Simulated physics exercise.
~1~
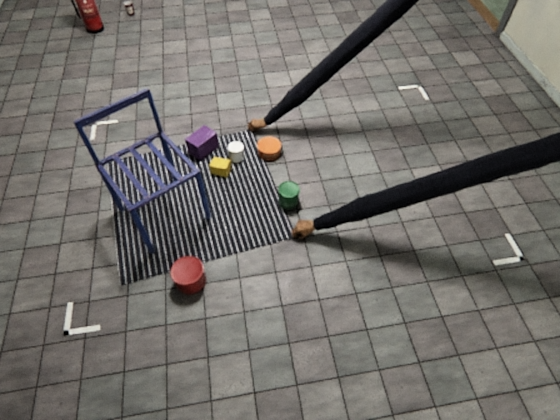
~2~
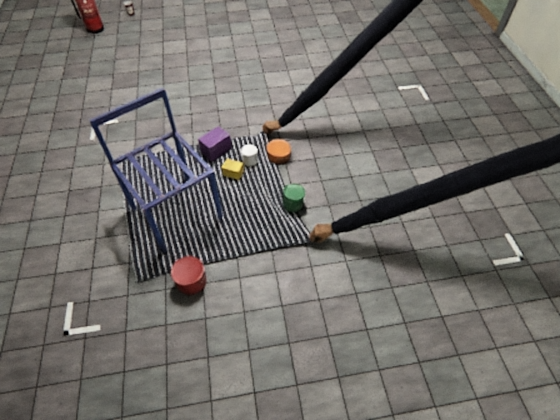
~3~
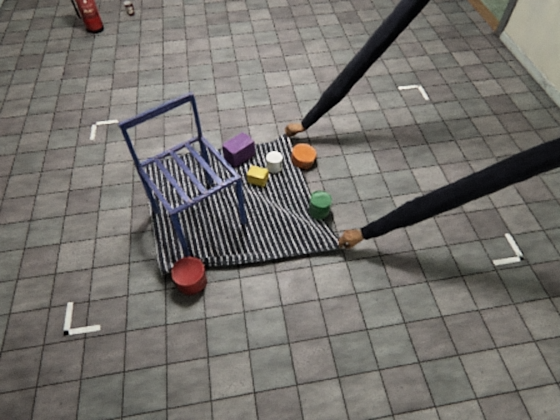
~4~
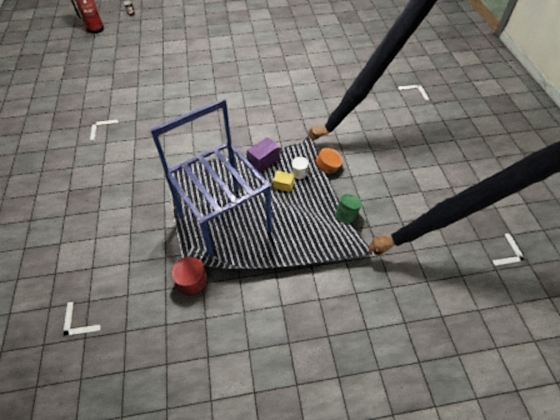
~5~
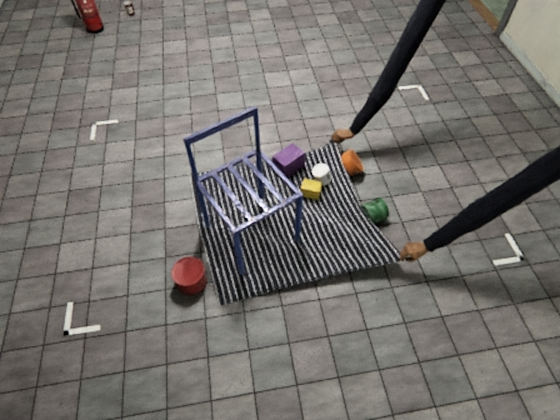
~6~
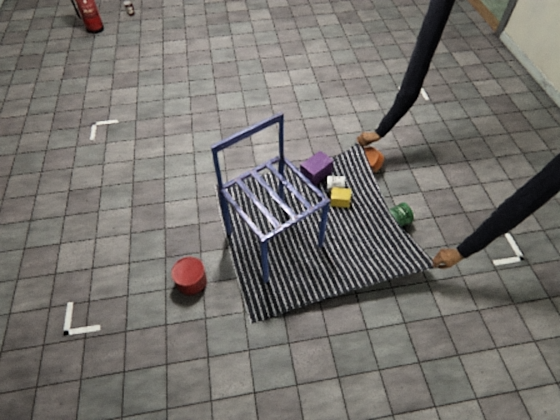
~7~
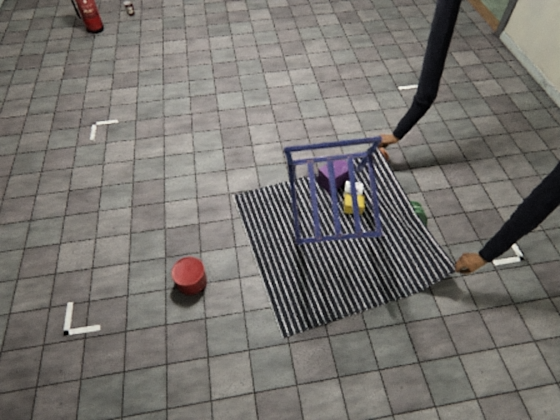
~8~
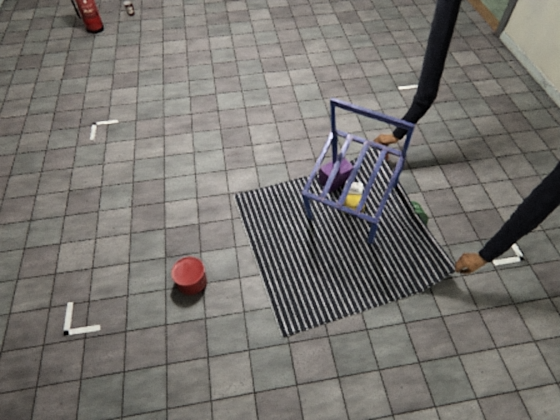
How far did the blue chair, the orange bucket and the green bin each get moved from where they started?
All three were moved a long way, with the blue chair, the orange bucket and the green bin each carried far to the right of its starting place.
